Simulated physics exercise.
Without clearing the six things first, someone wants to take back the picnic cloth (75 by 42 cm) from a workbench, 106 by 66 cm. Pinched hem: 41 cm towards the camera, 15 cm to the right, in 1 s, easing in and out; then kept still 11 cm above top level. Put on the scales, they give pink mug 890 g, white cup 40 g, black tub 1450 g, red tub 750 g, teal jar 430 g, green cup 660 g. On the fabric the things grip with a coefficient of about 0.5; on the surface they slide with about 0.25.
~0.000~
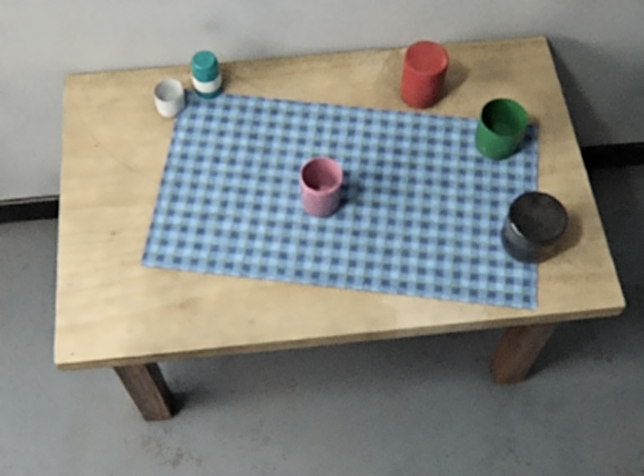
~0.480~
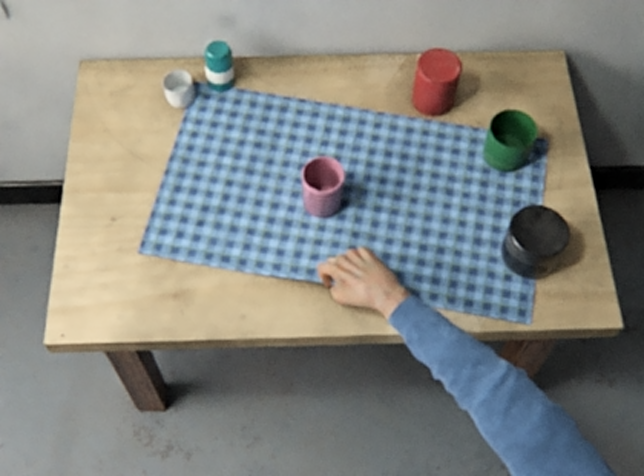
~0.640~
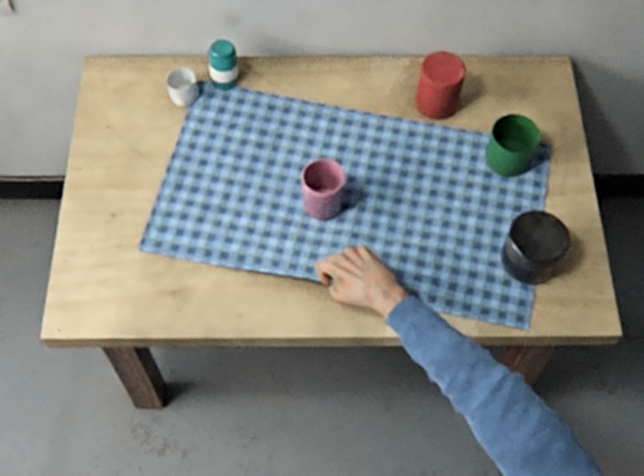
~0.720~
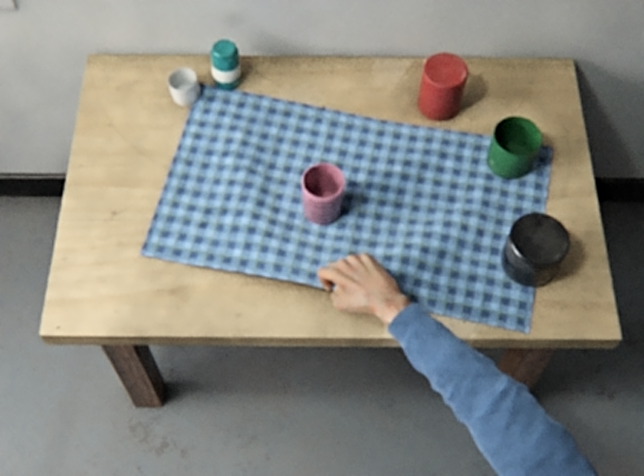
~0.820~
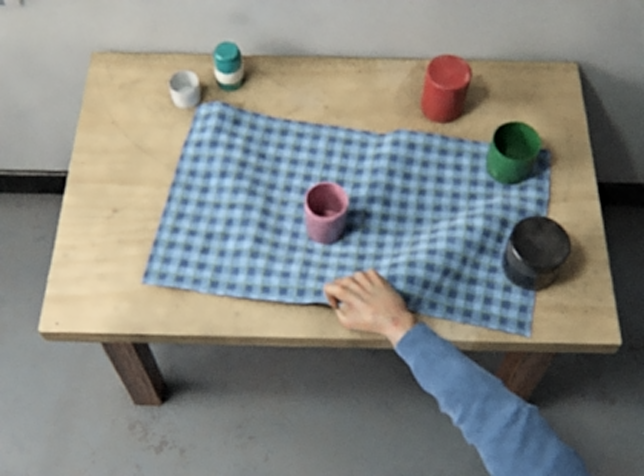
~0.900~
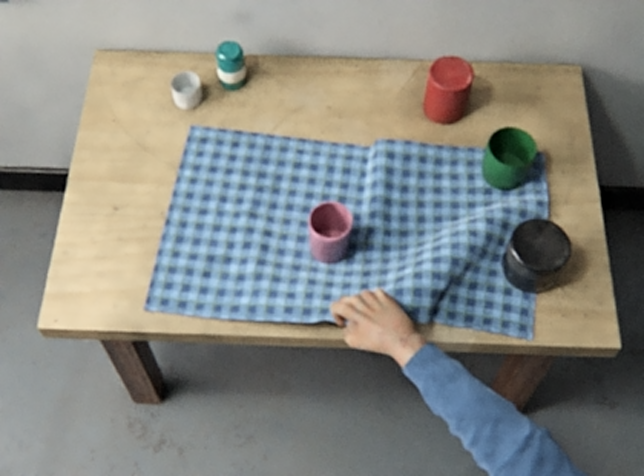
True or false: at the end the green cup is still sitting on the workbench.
True.
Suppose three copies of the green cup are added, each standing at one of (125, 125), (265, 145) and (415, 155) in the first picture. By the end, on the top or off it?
Log, in listed order - kept / lost / lost.
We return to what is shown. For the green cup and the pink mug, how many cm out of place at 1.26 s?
I'd put the green cup at some 20 centimetres and the pink mug at some 35 centimetres.
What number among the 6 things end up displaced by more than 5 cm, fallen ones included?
That comes to 3 of the things.
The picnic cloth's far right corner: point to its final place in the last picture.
That corner comes to rest close to (375, 269) in the last view.
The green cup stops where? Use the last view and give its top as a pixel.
Somewhere around (382, 301) is where it ends up.
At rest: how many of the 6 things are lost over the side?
I make it 2.
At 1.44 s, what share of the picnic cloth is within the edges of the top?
About 20 per cent.
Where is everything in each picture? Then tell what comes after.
Green cup (504, 117); picnic cloth corners (141, 265) (537, 126) (535, 309), in the first picture.
Teal jar (217, 50); picnic cloth corners (138, 253) (548, 140); grip (331, 284), in the second picture.
Picnic cloth corners (138, 250) (551, 145); grip (329, 283), in the third picture.
Pink mug (323, 181); picnic cloth corners (140, 255) (552, 148); grip (331, 289), in the fourth picture.
Teal jar (227, 50); green cup (517, 141); pink mug (326, 200); picnic cloth corners (142, 283) (549, 151); grip (337, 306), in the fifth picture.
Green cup (512, 146); picnic cloth corners (144, 310) (191, 126) (543, 153) (532, 340); grip (344, 324), in the sixth picture.
After 1.1 s, 80 % of the picnic cloth is still over the top; green cup 9 cm off its start, pink mug 22 cm off its start, white cup 2 cm off its start.
After 1.3 s, 55 % of the picnic cloth is still over the top; green cup 19 cm off its start, pink mug 36 cm off its start, black tub 5 cm off its start.
After 1.4 s, 20 % of the picnic cloth is still over the top; green cup 33 cm off its start at (417, 251), pink mug over the edge, black tub 14 cm off its start at (513, 306).
After 1.6 s, 10 % of the picnic cloth is still over the top; green cup 43 cm off its start, pink mug over the edge, black tub 21 cm off its start.
After 3.2 s, 10 % of the picnic cloth is still over the top; green cup 44 cm off its start at (382, 301), black tub over the edge, pink mug over the edge, white cup 2 cm off its start at (185, 83).
